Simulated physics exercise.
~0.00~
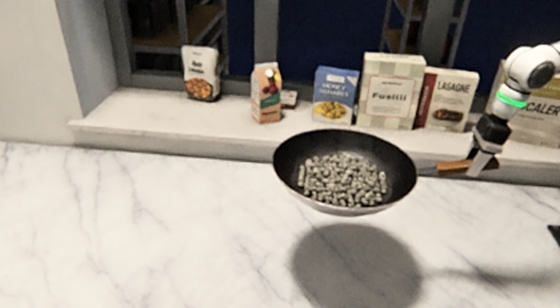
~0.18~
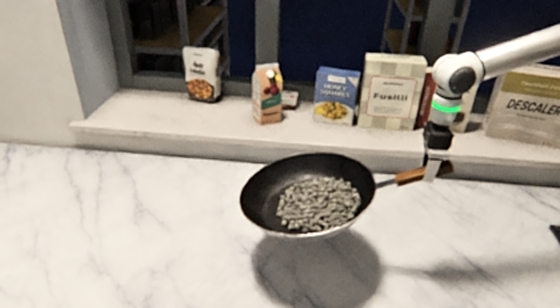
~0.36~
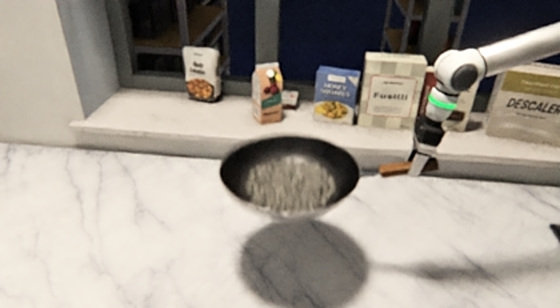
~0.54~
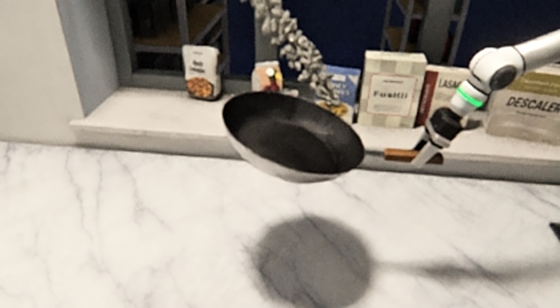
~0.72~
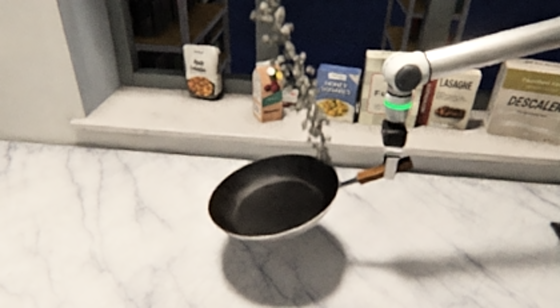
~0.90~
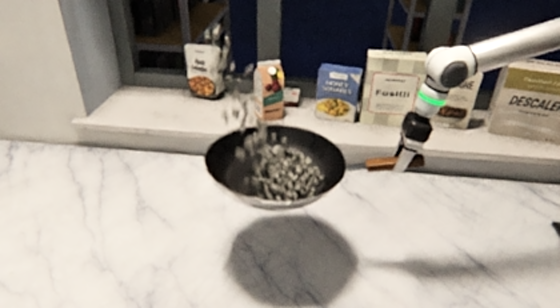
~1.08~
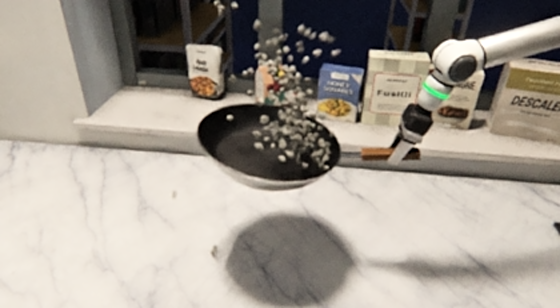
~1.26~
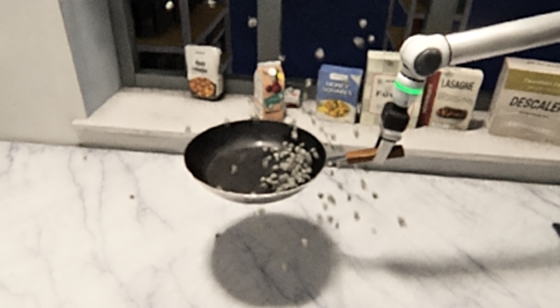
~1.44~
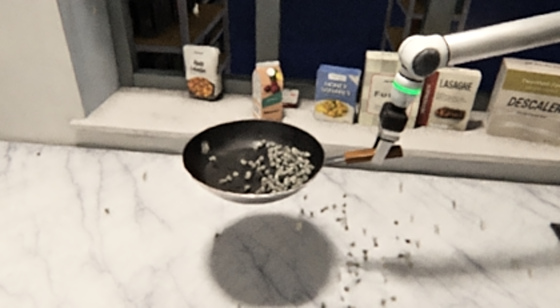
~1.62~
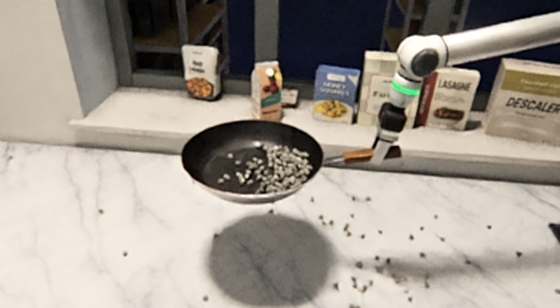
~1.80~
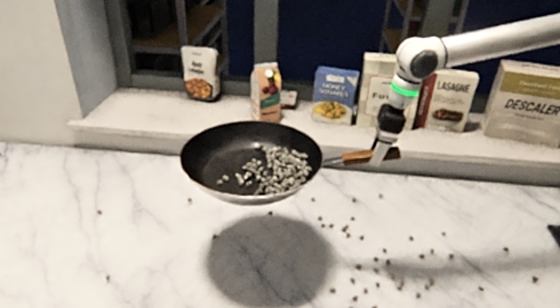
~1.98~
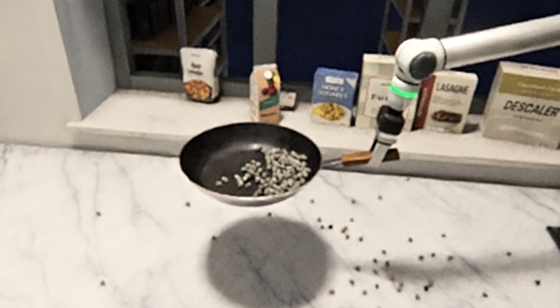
A frying pan of small grey pebbles, held by a robot arm above a marble counter, swung left and tossed them high, caught many, then tossed again, scattering some across the counter before stopping level with a good heap still inside.
